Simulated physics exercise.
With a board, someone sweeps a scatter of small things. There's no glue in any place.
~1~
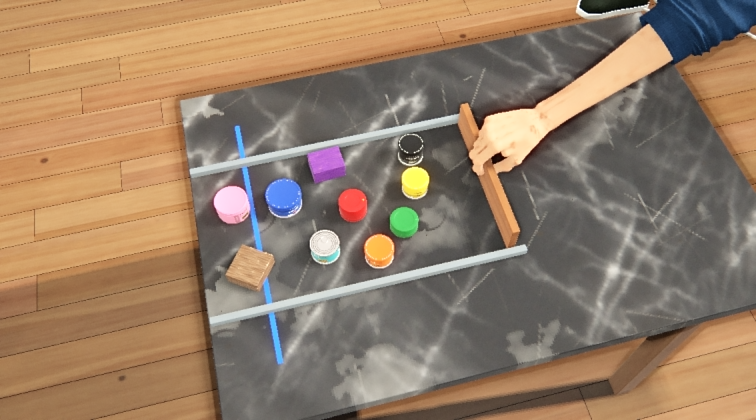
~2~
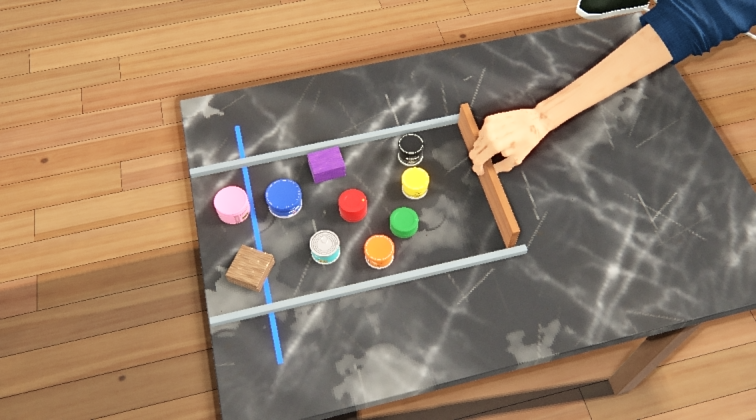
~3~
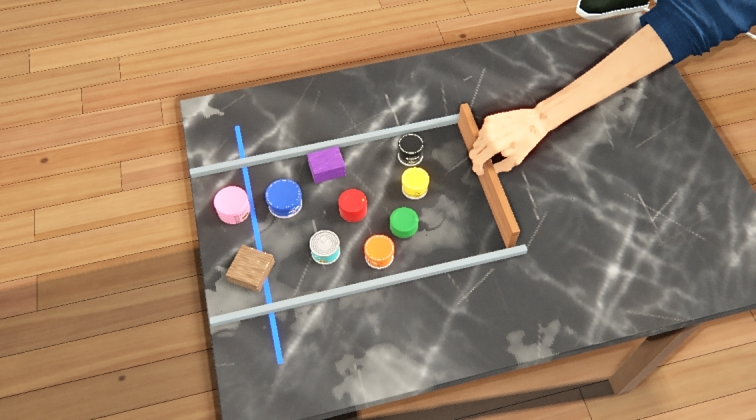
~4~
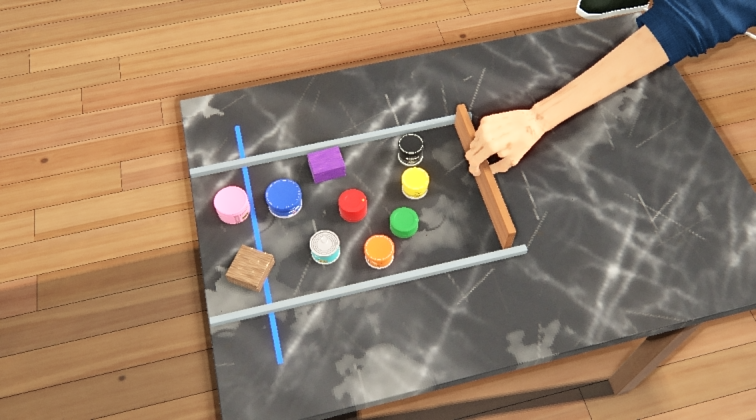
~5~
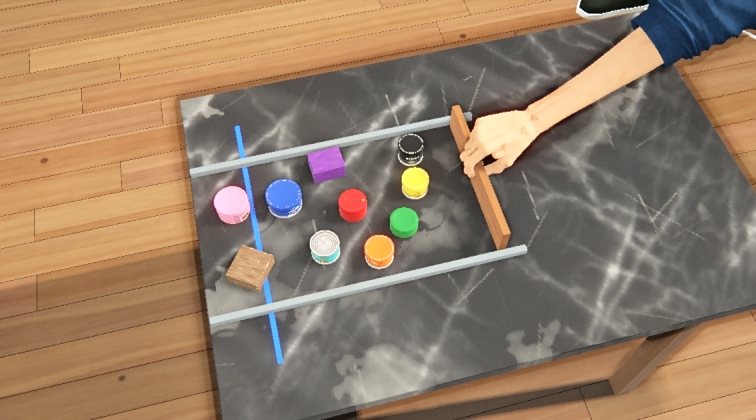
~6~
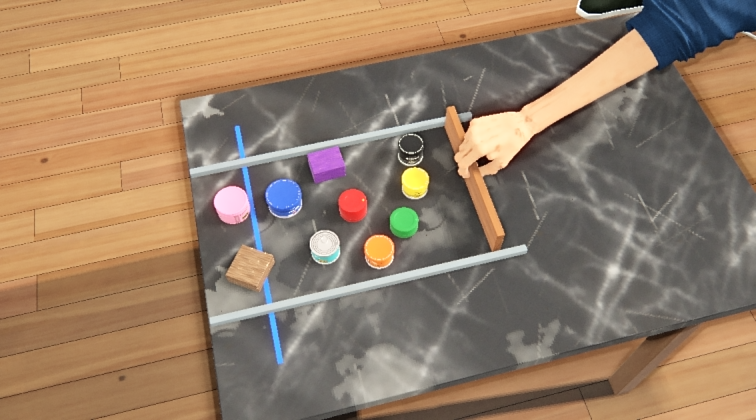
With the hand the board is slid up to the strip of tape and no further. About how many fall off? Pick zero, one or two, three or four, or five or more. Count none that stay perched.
One or two fall off.
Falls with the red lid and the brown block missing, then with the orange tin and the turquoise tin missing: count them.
Going first to second: 1 and 1.
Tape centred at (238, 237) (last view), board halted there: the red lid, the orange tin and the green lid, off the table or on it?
Red lid stays put, orange tin stays put, green lid stays put.
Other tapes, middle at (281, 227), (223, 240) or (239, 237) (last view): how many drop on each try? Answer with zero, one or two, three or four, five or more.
Counts for the three spots in order: No fall at all; more than four; either one or two.
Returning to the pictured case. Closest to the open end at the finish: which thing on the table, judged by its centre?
It's the purple block that ends nearest.
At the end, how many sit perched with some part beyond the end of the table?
The figure is 1.
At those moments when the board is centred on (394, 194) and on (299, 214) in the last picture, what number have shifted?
Counts: 3 / 10.
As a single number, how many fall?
That makes a total of 2.
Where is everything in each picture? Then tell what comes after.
In the first frame, pink tub (232, 205); brown block (250, 268); blue pot (284, 199); board (487, 173); tape (257, 233).
In the second frame, brown block (250, 268); board (487, 173).
In the third frame, blue pot (284, 199); turquoise tin (325, 247).
In the fourth frame, pink tub (232, 205); red lid (353, 206).
In the fifth frame, brown block (250, 268); purple block (327, 165).
In the sixth frame, pink tub (232, 205); brown block (250, 268); blue pot (284, 199); board (472, 177); tape (257, 233).
Soon after, none off yet; pink tub at rest near (232, 205); brown block at rest near (250, 268); blue pot at rest near (284, 199).
At rest, the number that fall off is one or two; fallen, brown block and pink tub.
